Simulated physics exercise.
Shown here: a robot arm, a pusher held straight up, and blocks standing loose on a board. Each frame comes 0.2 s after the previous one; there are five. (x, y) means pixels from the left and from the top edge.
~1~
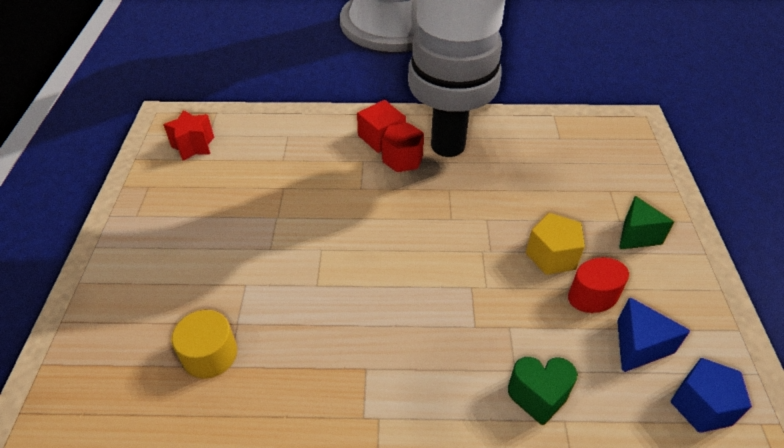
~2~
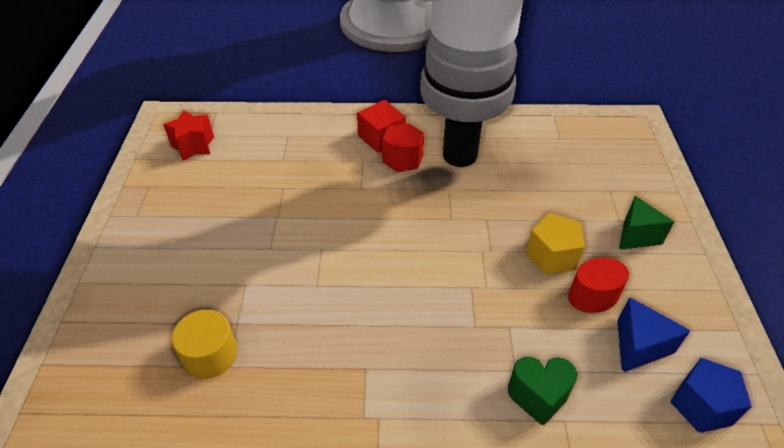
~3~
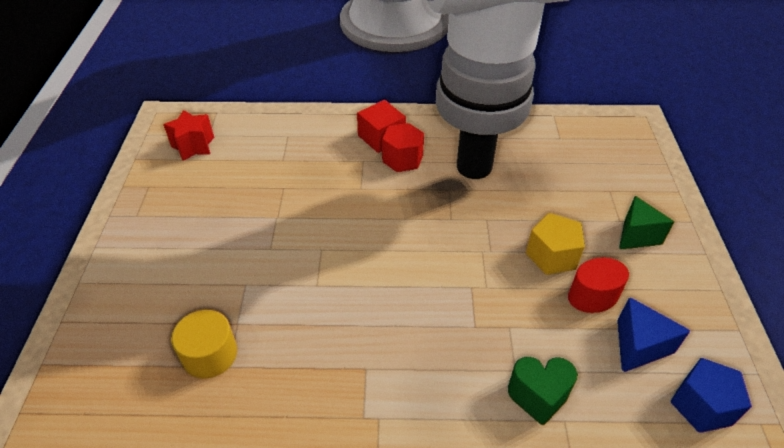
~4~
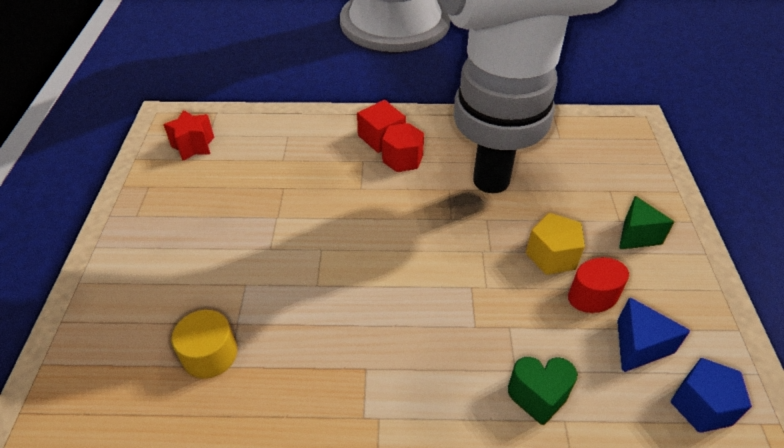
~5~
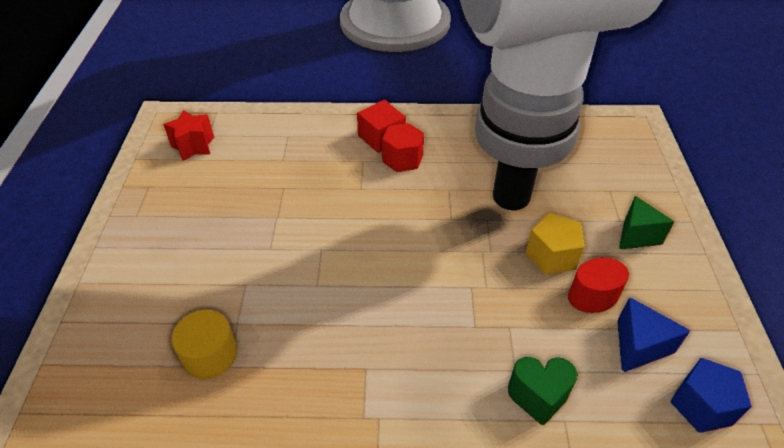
A robot arm moved its black pusher a short way down and to the right across a wooden board, nearing the yellow pentagon, while the red, yellow, green and blue blocks all stayed still.
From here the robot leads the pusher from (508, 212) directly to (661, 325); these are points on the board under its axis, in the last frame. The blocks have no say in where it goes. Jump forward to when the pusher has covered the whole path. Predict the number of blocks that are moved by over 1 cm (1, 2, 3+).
By the end of the path, three or more blocks have moved more than about a centimetre.
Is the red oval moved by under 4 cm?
I expect not.
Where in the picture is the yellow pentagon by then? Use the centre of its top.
It should be at (592, 291) by then.
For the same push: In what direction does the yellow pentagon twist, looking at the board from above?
If we look at it from overhead, the yellow pentagon pivots clockwise.
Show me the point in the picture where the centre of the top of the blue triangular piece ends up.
Top centre: (676, 344).
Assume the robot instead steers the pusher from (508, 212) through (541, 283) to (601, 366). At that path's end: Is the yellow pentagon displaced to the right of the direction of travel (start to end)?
No, that is not what happens.
What follows on the original path. One third of the way, pusher at (560, 233); yellow pentagon at (581, 256), turned 40° clockwise; red oval at (614, 288), turned 25° anticlockwise.
Two thirds of the way, pusher at (610, 270); yellow pentagon at (592, 289), turned 75° clockwise; red oval at (631, 331), turned 60° anticlockwise; blue triangular piece at (676, 343).
At the end, pusher at (668, 313); yellow pentagon at (592, 291), turned 85° clockwise; red oval at (631, 336), turned 65° anticlockwise; green triangular piece in place; blue triangular piece at (676, 344).
